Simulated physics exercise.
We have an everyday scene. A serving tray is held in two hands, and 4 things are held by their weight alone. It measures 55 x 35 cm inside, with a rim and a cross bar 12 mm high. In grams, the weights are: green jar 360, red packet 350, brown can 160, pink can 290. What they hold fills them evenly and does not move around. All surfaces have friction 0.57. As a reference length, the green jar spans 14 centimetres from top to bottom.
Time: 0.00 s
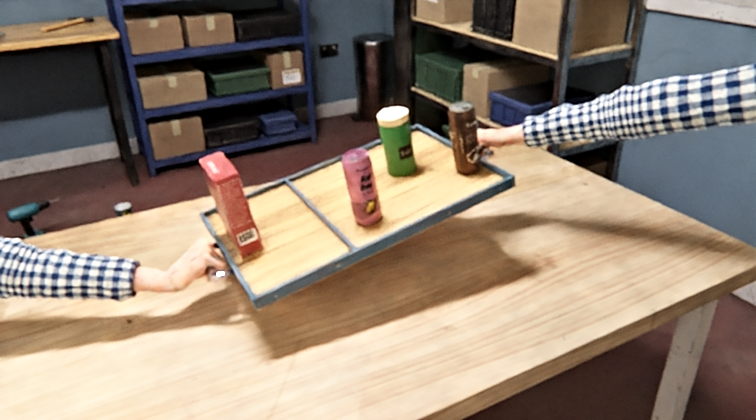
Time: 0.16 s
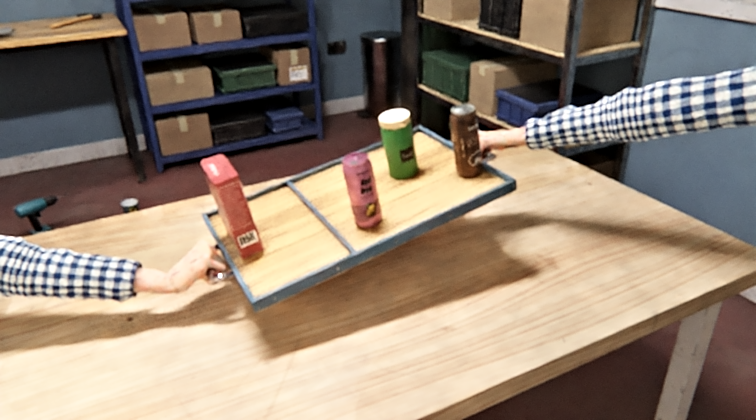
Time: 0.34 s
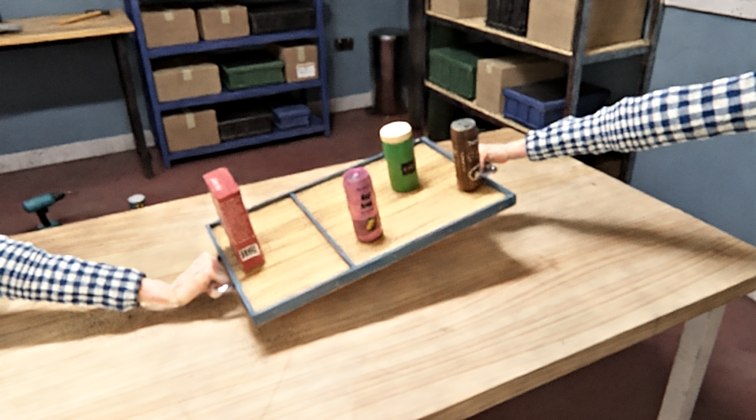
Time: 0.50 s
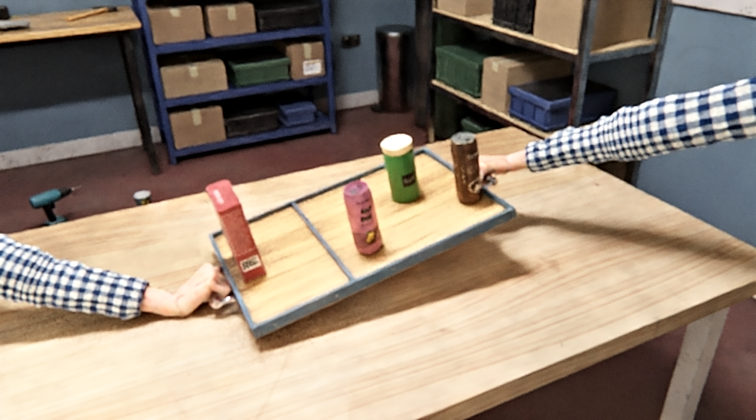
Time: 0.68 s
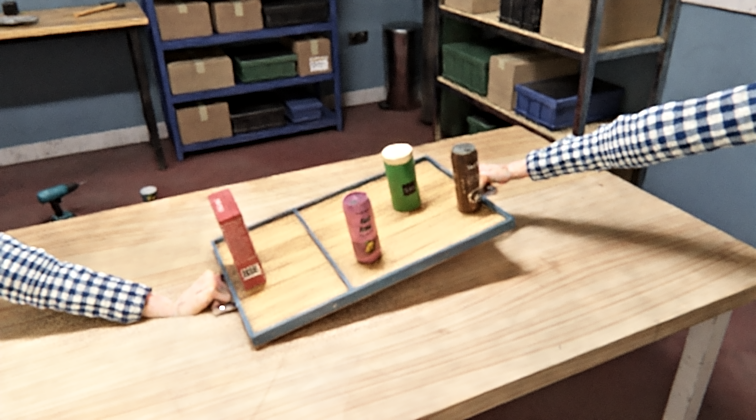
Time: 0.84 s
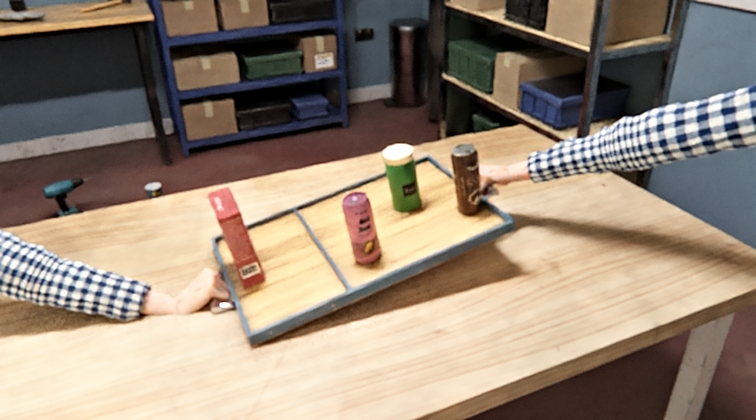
Above a wooden table, two hands lower a tilted tray holding four upright containers onto it.
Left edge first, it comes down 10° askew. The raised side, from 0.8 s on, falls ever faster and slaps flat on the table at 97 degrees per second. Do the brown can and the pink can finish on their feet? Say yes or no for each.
Brown can - no; pink can - yes.
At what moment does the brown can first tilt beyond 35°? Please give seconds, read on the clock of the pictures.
Roughly at the 1.3 s mark.
After 0.94 s, left edge on the table, tray at 5°; brown can 3° off its base near (470, 196).
After 1.14 s, tray flat on the table; brown can 20° off its base near (485, 209).
After 1.34 s, tray flat on the table; brown can now off the tray.
After 1.54 s, tray flat on the table.
In the end (2.5 s), off the tray and tipped over, brown can; the other 3 under 5 cm from the start. In the last view, brown can near (505, 223), pink can near (371, 246).
